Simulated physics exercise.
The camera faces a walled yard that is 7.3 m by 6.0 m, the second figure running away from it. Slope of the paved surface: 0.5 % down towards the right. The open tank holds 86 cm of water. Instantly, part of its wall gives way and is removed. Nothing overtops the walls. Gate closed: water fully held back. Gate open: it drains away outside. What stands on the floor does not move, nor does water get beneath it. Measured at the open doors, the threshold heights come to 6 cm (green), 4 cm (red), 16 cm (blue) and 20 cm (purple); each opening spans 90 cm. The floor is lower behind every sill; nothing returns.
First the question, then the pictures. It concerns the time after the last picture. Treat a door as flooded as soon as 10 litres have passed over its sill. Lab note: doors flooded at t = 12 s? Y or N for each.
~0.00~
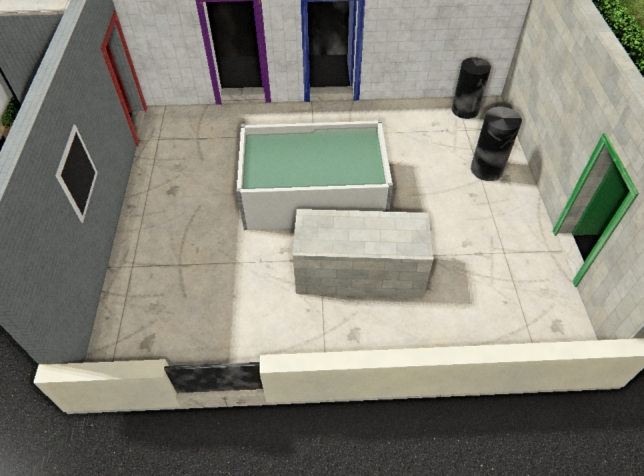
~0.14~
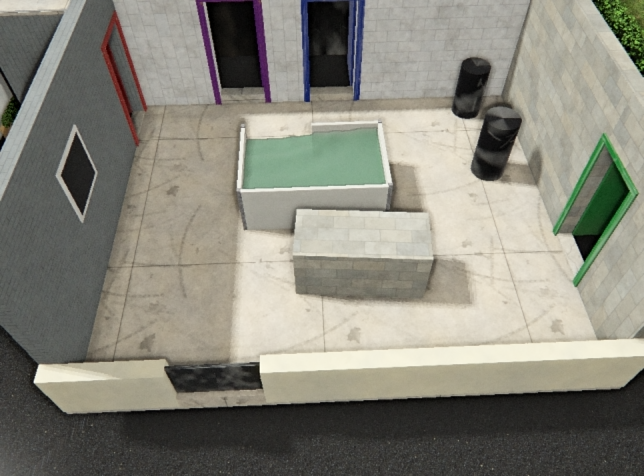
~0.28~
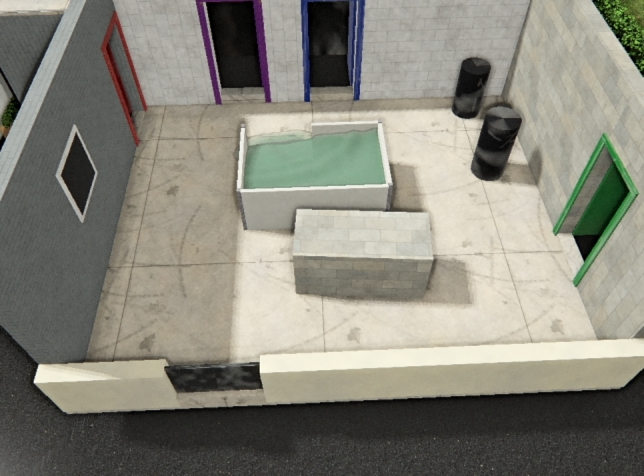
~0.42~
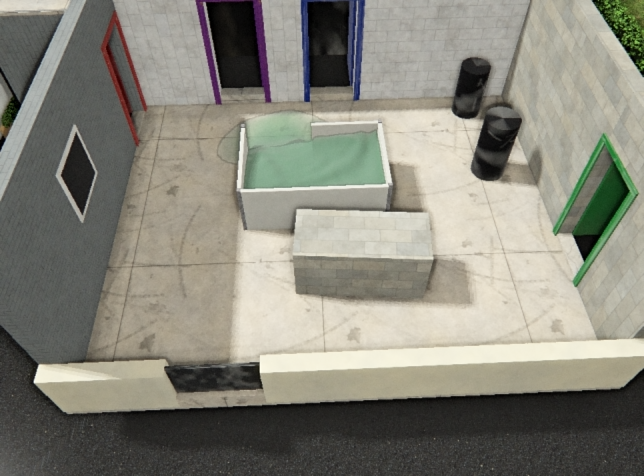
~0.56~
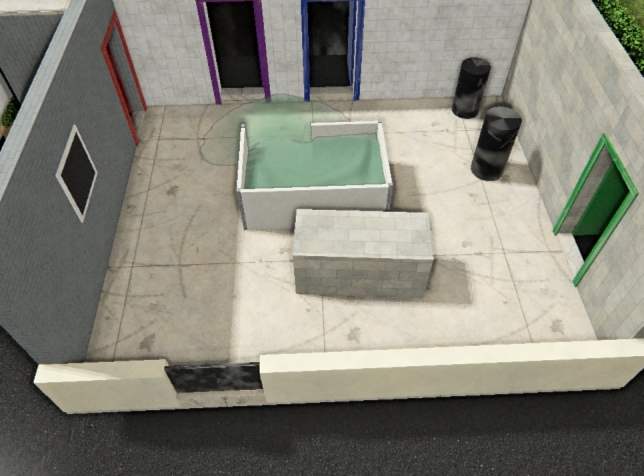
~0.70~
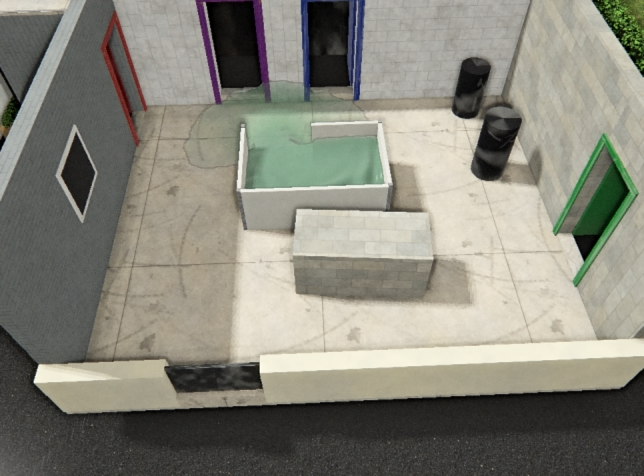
Green door N, red door Y, blue door Y, purple door Y.
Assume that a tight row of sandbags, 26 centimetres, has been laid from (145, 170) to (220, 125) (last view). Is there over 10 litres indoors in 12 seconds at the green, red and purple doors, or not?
Door by door: Green limit kept, red limit exceeded, purple limit exceeded.
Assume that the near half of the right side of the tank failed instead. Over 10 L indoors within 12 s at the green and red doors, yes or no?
Green: Exceeding the limit; red: Exceeding the limit.
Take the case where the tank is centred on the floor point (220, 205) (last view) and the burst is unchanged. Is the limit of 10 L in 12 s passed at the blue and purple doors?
Measured against the limit, the blue door stays within it and the purple door goes beyond it.
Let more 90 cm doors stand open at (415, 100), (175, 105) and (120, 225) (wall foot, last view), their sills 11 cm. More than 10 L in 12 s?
Per doorway, in order: Insufficient / sufficient / insufficient.
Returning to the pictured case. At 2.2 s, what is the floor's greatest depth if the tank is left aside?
Depth: Approx. 39 cm.
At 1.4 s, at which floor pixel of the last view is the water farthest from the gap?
(444, 100).
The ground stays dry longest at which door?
It's the green door.
After 1.4 s water covers 20 % of the floor and is deepest (48 cm) near (279, 105); green door not reached, red door not reached, blue door 29 cm at the sill, 26 L in, purple door 44 cm at the sill, 66 L in.
After 2.2 s water covers 25 % of the floor and is deepest (39 cm) near (156, 108); green door not reached, red door 27 cm at the sill, 112 L in, blue door 24 cm at the sill, 61 L in, purple door 35 cm at the sill, 160 L in.
After 3.5 s water covers 40 % of the floor and is deepest (24 cm) near (156, 108); green door not reached, red door 22 cm at the sill, 334 L in, blue door 18 cm at the sill, 87 L in, purple door 22 cm at the sill, 207 L in.
After 7.0 s water covers 90 % of the floor and is deepest (12 cm) near (471, 160); green door 3 cm at the sill, 0 L in, red door 11 cm at the sill, 570 L in, blue door 8 cm at the sill, 91 L in, purple door 9 cm at the sill, 210 L in.
After 12.0 s water covers 100 % of the floor and is deepest (10 cm) near (445, 370); green door 8 cm at the sill, 1 L in, red door 5 cm at the sill, 620 L in, blue door 4 cm at the sill, 91 L in, purple door 5 cm at the sill, 210 L in.
